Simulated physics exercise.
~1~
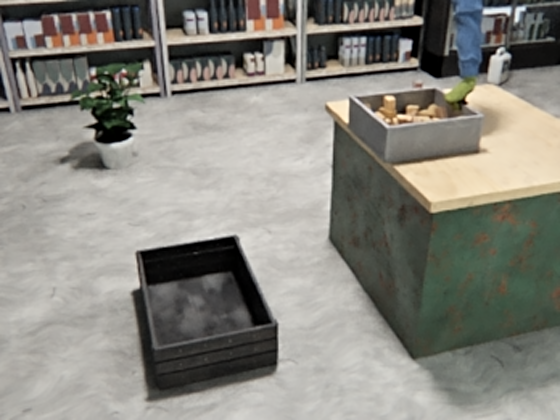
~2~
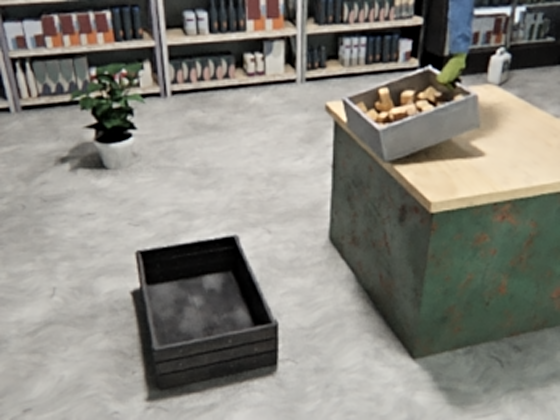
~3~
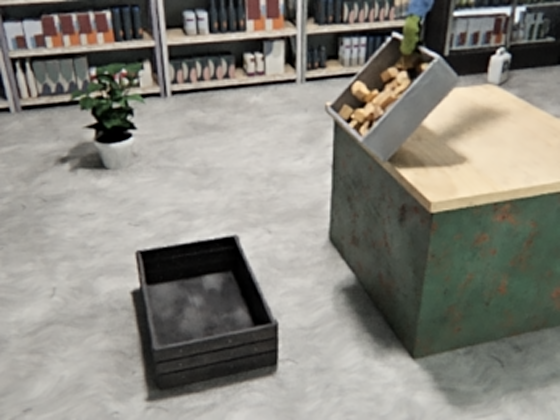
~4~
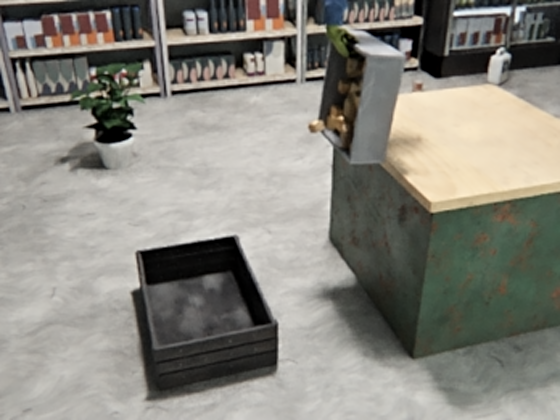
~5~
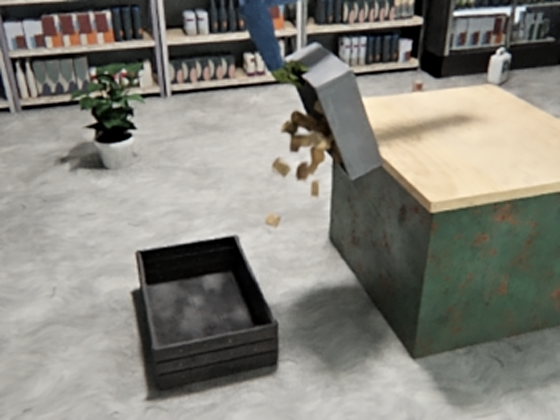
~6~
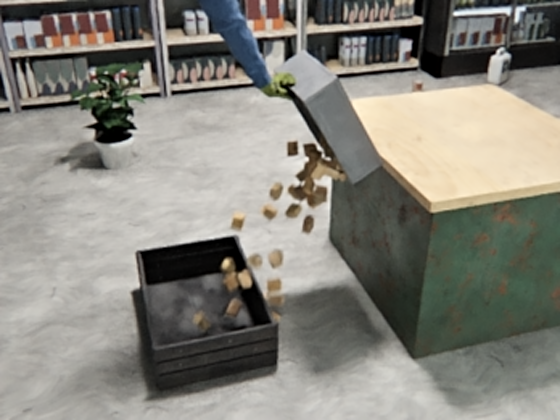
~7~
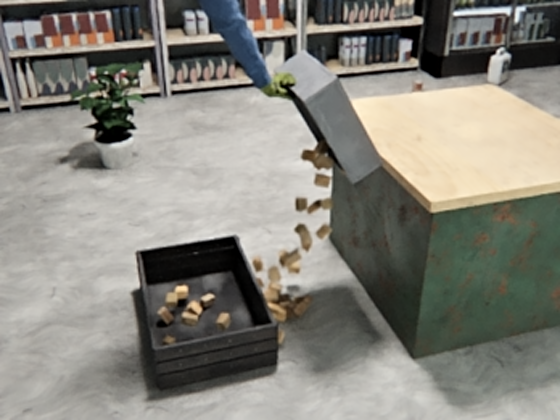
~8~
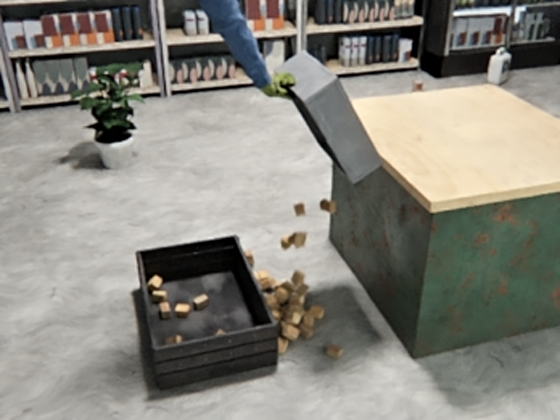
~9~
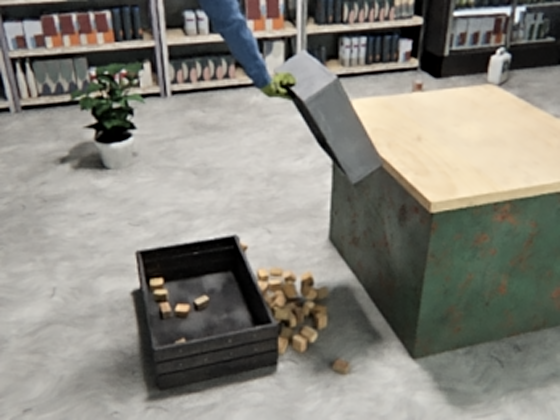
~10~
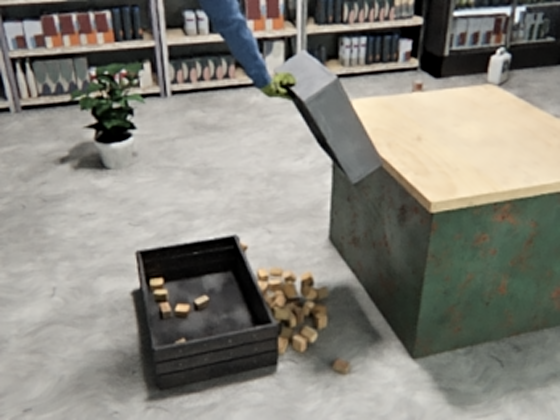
A grey crate of small wooden blocks sits on a pale-topped bench with mottled green sides, seen from above in a shop-like room with stocked shelves and a potted plant behind. On the grey floor to the left waits an open black tote. A gloved hand in a blue sleeve lifts the crate's back, tipping it steadily over the bench's left edge. The blocks tumble out in a stream, a few landing in the tote before the rest drop short. The crate stays steeply tilted, empty, with most blocks heaped on the floor between tote and bench.
